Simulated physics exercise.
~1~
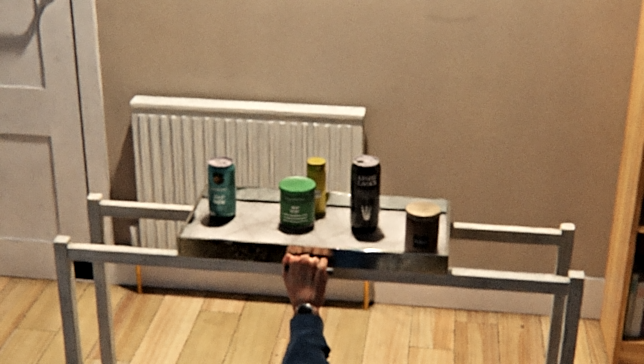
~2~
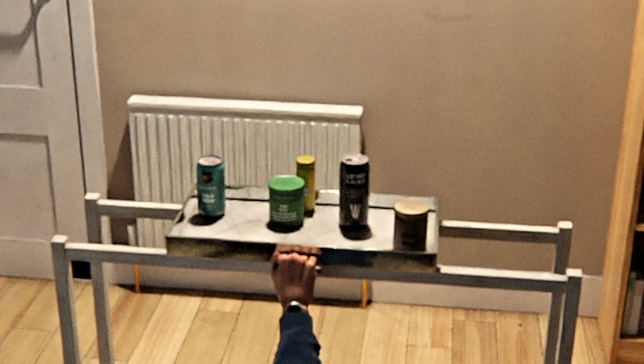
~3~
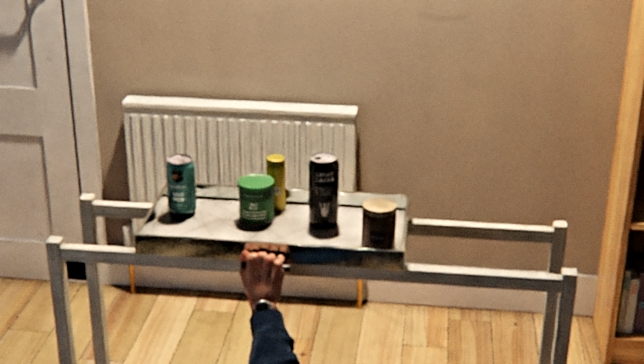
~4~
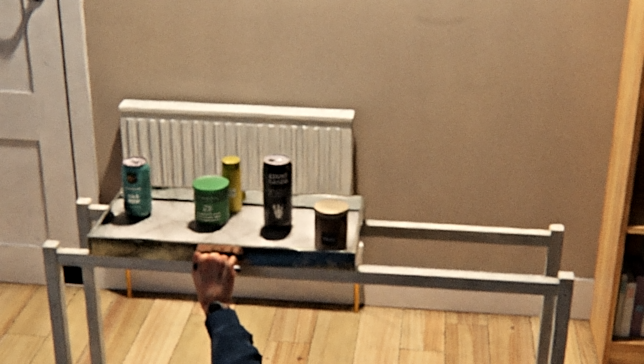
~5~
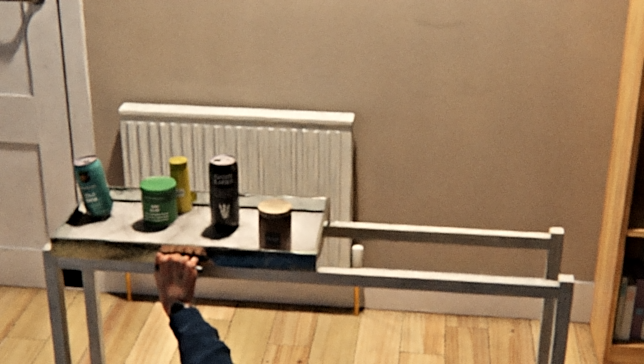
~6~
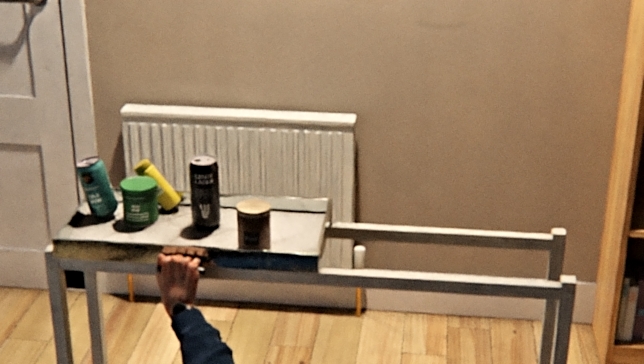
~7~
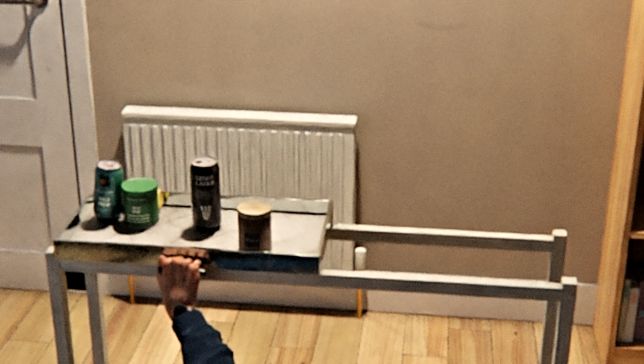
We see a hand slide a tray holding two cans, a green tin, a yellow shaker and a brown jar leftward along a metal frame until it stops; the turquoise can leans and settles upright, while the yellow shaker tips over and ends on its side.
